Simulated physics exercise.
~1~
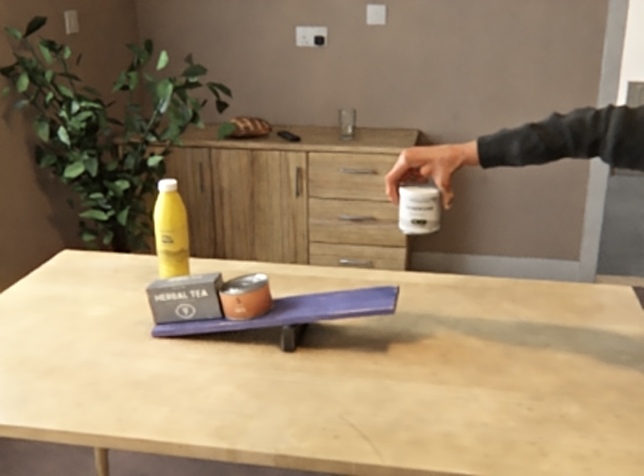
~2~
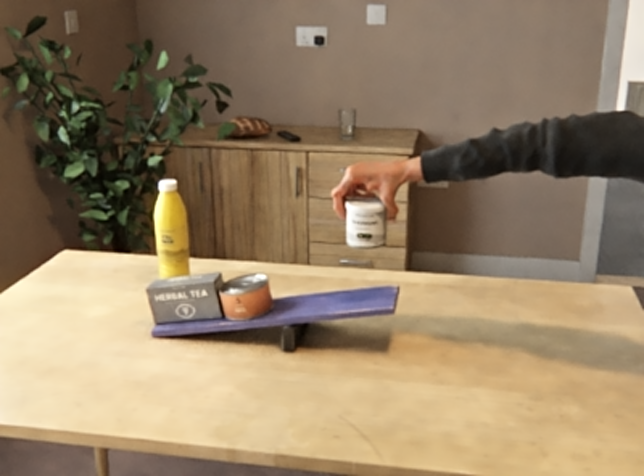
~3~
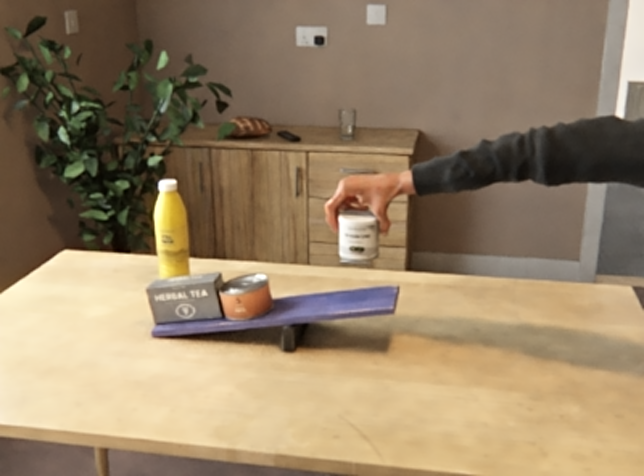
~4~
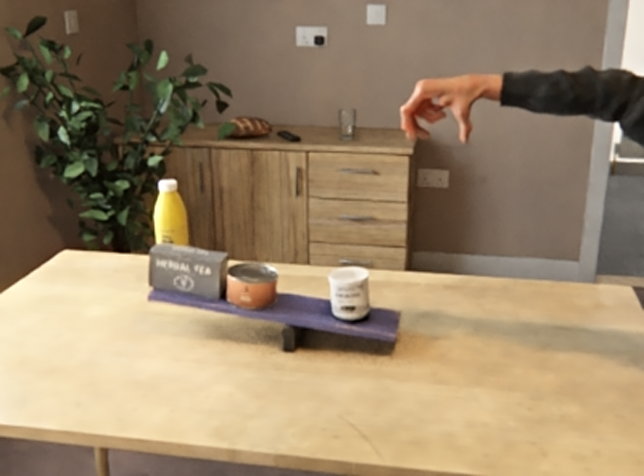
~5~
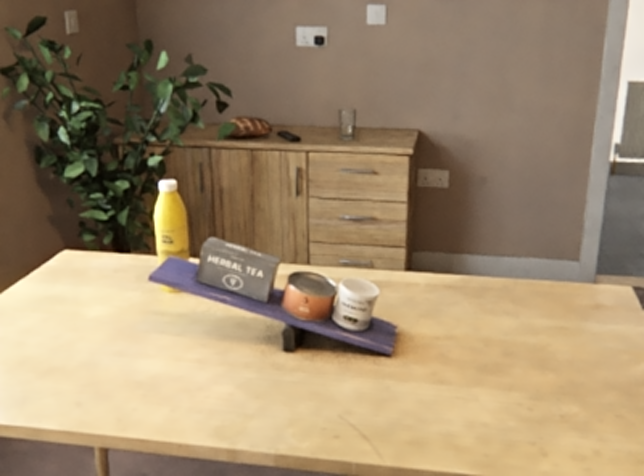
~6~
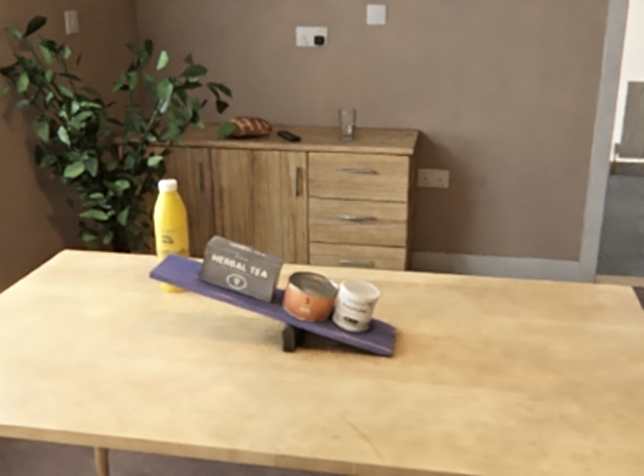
The footage shows a hand lowering a white tin onto the raised right end of a blue plank holding a grey packet and an orange tub, then withdrawing. The plank tips right, the items slide along it and come to rest, while a yellow bottle stays standing.
